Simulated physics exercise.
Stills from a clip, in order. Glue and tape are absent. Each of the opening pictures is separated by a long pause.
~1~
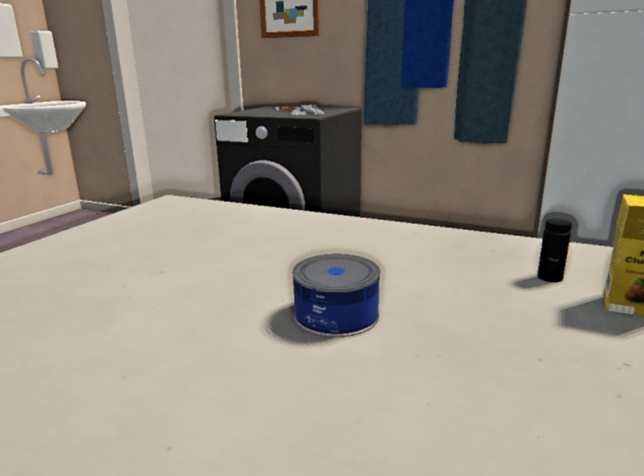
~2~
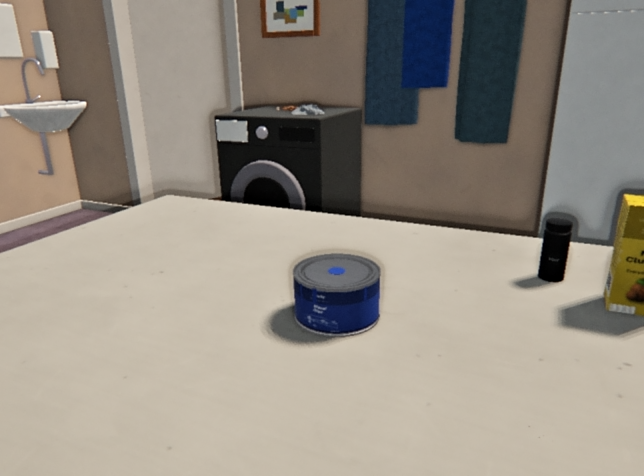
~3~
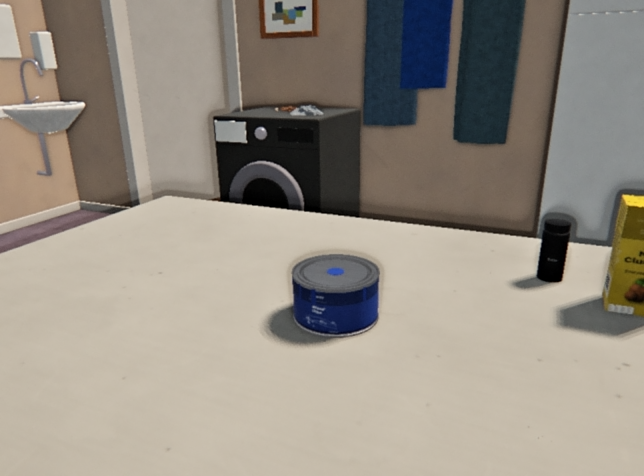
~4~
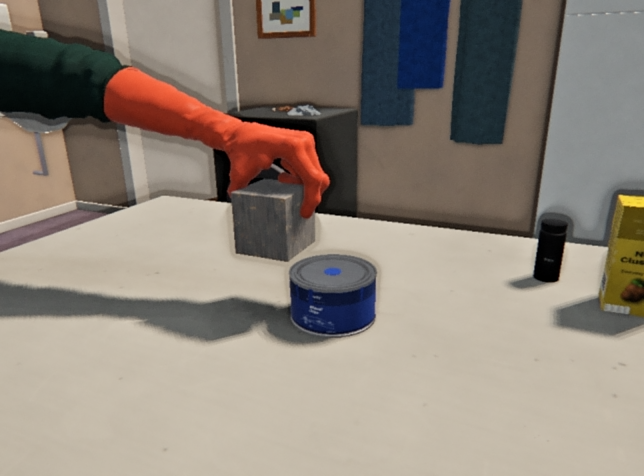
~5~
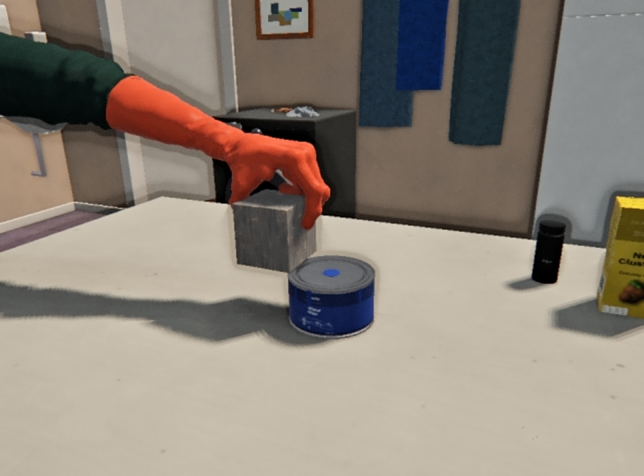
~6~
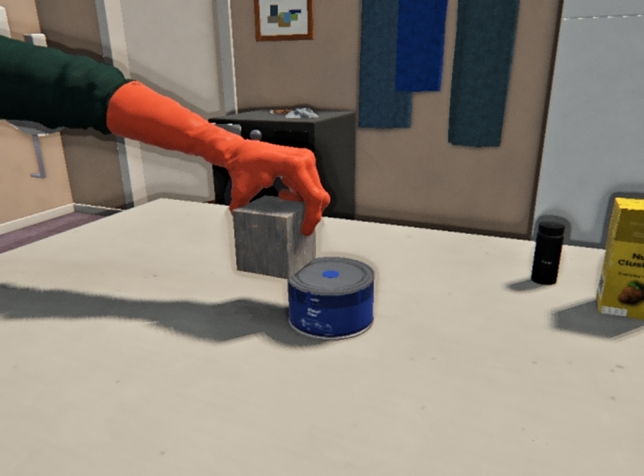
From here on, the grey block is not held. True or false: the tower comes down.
True.
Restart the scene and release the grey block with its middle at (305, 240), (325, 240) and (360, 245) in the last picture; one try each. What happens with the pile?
Case one: It stands firm; case two: It stands firm; case three: It stands firm.
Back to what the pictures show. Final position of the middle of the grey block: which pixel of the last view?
The object winds up at approximately (227, 273).
Then, 0.20 s after the last picture, grey block tipped 19° from how it was near (269, 241).
Then, 0.30 s after the last picture, grey block now fallen.
Then, 0.40 s after the last picture, things are still on the move.
At rest, fallen, grey block; the other 3 in place. Seen from the same camera at the end, grey block near (227, 273). The pile loses its balance.
